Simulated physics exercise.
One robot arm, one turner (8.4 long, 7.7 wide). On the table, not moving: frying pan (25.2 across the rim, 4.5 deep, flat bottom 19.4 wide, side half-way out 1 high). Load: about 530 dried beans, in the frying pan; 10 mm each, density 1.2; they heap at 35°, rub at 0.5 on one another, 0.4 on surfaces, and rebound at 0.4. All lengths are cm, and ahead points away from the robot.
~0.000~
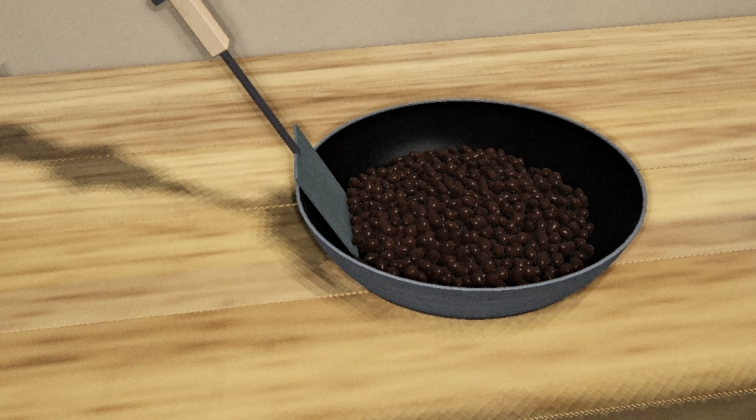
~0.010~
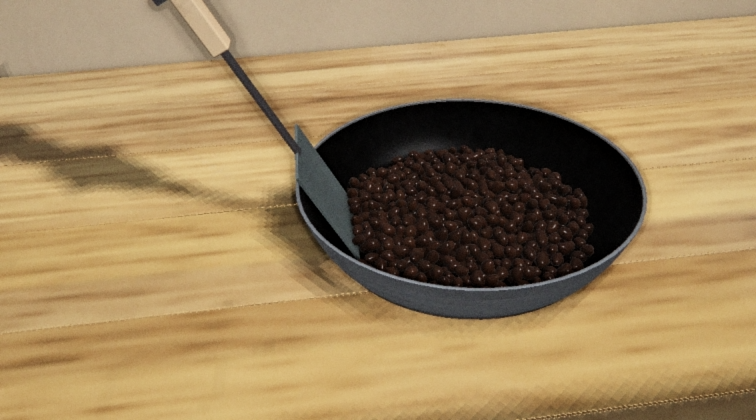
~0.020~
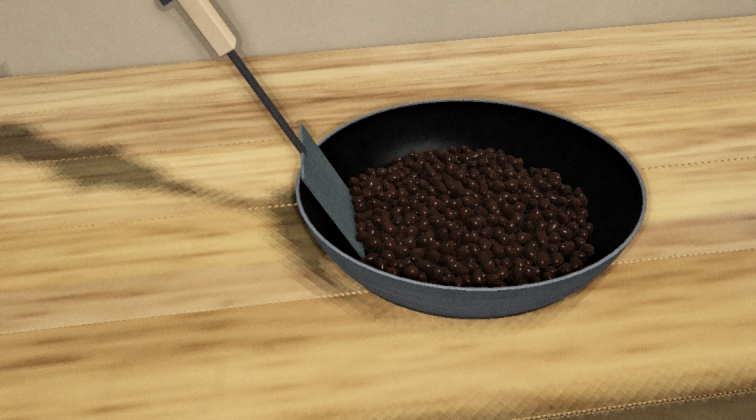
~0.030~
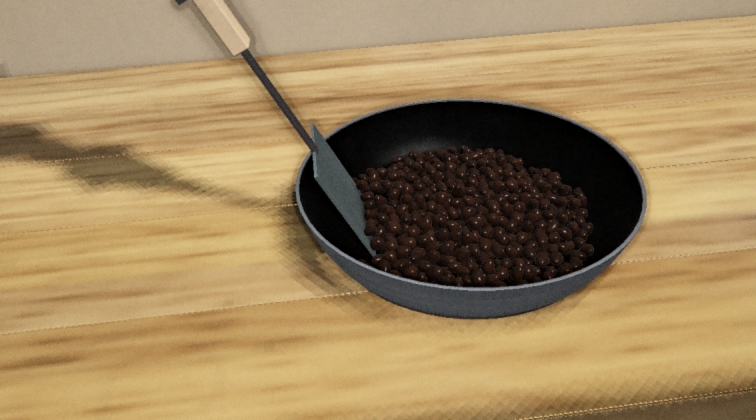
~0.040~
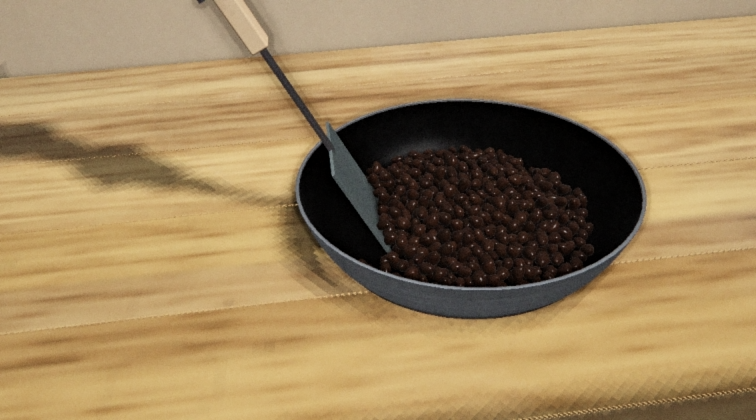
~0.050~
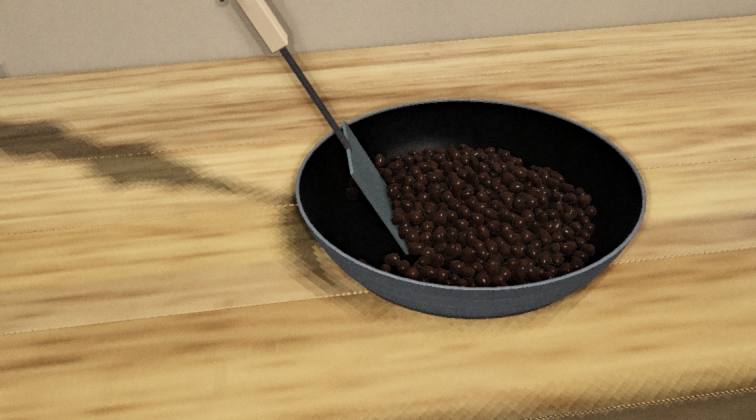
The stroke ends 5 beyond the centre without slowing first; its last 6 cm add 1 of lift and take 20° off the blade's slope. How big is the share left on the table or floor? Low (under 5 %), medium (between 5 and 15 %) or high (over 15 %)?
Share on the table or floor: Low (under 5 %).
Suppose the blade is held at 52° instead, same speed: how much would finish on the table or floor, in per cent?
In that case some 0 per cent.
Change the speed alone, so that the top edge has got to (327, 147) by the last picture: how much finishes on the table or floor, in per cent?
About 0 per cent.
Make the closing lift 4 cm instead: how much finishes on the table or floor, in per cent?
Some 5 per cent.
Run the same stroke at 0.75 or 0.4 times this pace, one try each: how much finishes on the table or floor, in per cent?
Some 0 and 0 per cent.
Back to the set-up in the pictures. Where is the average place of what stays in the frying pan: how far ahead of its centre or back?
Some 5.0 cm ahead.
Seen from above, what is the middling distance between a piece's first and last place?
Roughly 4 cm.
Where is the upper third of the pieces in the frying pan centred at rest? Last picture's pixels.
At about (572, 184).
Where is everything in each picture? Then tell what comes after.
The first picture shows turner top edge at (295, 149), sloping 64°; upper third of the load around (455, 205), from x 350 to 585, top at y 150; 530 in the frying pan.
The second picture shows turner top edge at (296, 149), sloping 64°; upper third of the load around (455, 205), from x 355 to 585, top at y 150.
The third picture shows turner top edge at (301, 149), sloping 64°; upper third of the load around (451, 205), from x 355 to 585, top at y 150.
The fourth picture shows turner top edge at (313, 148), sloping 64°; upper third of the load around (451, 204), from x 355 to 585, top at y 150.
The fifth picture shows turner top edge at (330, 147), sloping 64°; upper third of the load around (454, 202), from x 355 to 585, top at y 150.
The sixth picture shows turner top edge at (347, 145), sloping 64°; upper third of the load around (464, 198), from x 355 to 590, top at y 150; 530 in the frying pan.
After 0.07 s, sloping 64°, highest piece 6 above the table; 530 in the frying pan.
After 0.10 s, sloping 57°, highest piece 7 above the table; 530 in the frying pan.
After 0.31 s, sloping 44°, highest piece 5 above the table; 524 in the frying pan, 5 on the table or floor, 1 on the blade or in flight.
After 1.36 s, sloping 44°, highest piece 5 above the table; 524 in the frying pan, 6 on the table or floor.
At rest, 524 in the frying pan, 6 on the table or floor. That is 1 % on the table or floor.
